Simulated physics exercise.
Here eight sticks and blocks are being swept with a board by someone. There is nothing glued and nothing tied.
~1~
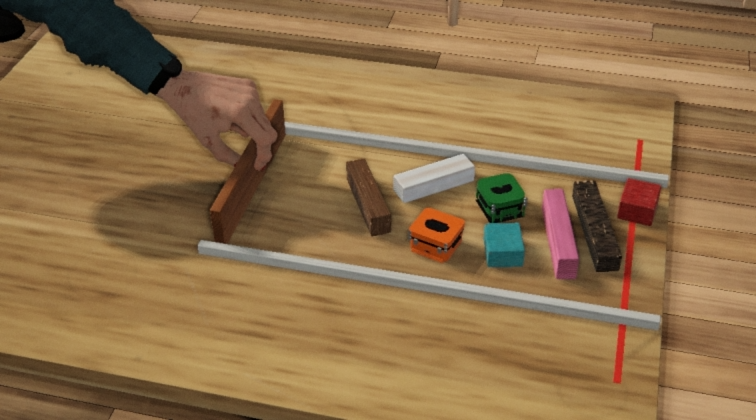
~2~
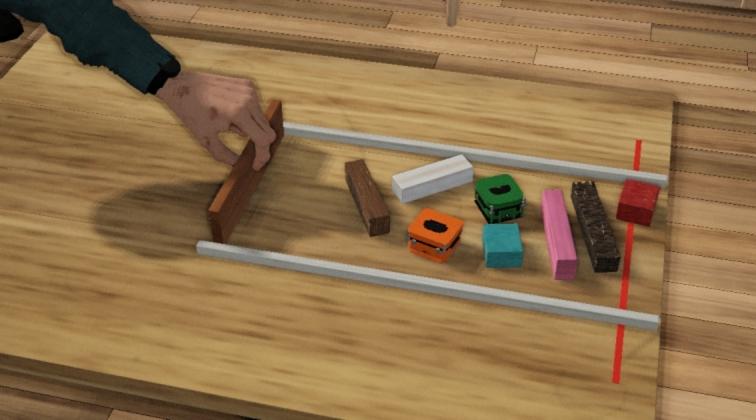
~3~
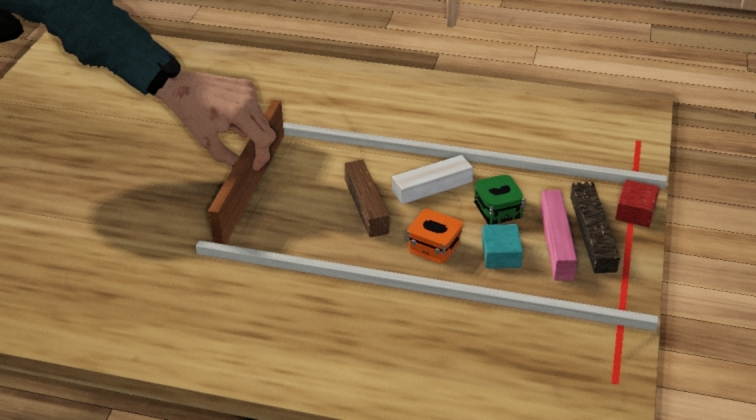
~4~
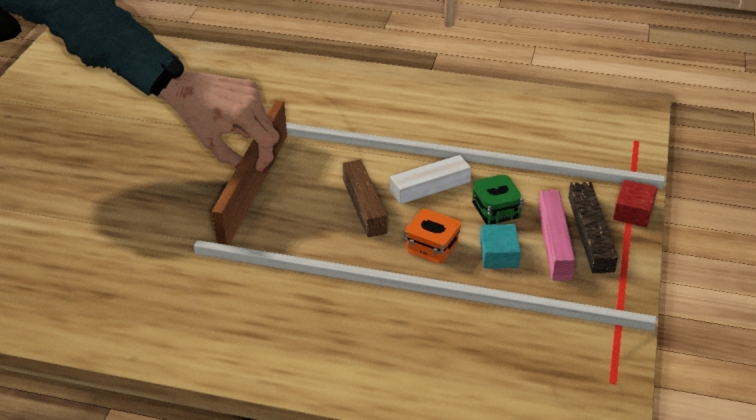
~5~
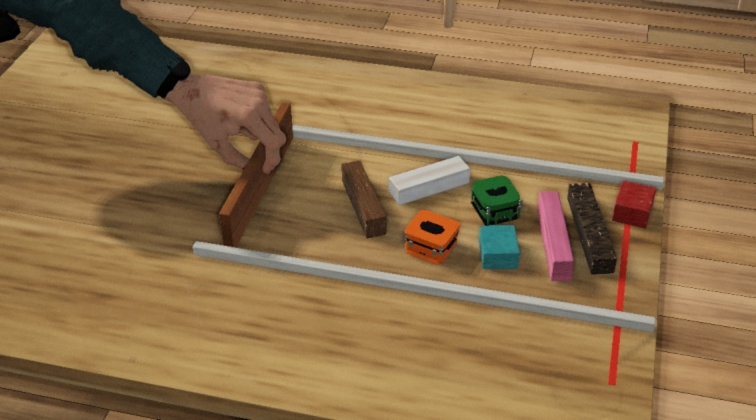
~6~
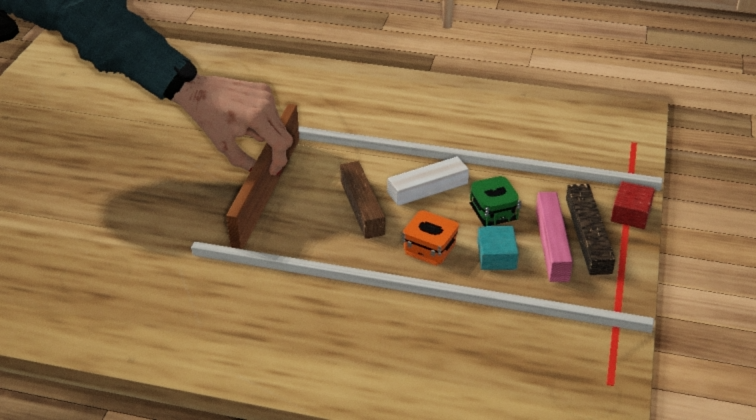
On a wooden table, a hand held a brown board upright between two pale rails, keeping it still at first, then slid it slightly right toward eight sticks and blocks, which stayed in place.
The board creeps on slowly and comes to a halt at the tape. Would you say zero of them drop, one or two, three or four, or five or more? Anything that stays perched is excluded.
The push clears five or more off the end, I'd bet.
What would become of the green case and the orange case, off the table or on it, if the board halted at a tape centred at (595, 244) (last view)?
The green case falls, the orange case does not fall.
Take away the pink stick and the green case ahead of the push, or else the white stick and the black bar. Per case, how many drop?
Count: 4 (first case); 5 (second).
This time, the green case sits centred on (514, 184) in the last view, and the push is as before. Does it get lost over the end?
In that case it goes down.
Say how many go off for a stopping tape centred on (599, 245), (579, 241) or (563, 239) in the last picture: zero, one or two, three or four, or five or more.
In that order: At least five; three to four; either three or four.
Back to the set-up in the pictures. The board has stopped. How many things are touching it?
Count recorded: 1.
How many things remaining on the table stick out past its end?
Expected count: 1.
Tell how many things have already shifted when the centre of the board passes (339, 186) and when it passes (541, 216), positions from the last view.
The first count is 1, and then it's 8.
Early on, none off yet; red block at rest near (633, 205); black bar at rest near (589, 228); pink stick at rest near (553, 235).
A while later, none off yet; red block at rest near (633, 205); black bar moving near (594, 228); pink stick travelled a little near (576, 238).
Further along, two off so far; red block in the air near (682, 407); black bar in the air near (690, 311); pink stick leaning well over near (683, 262).
Finally, the number that fall off is five or more; lost, orange case, green case, turquoise block, pink stick, black bar and red block.
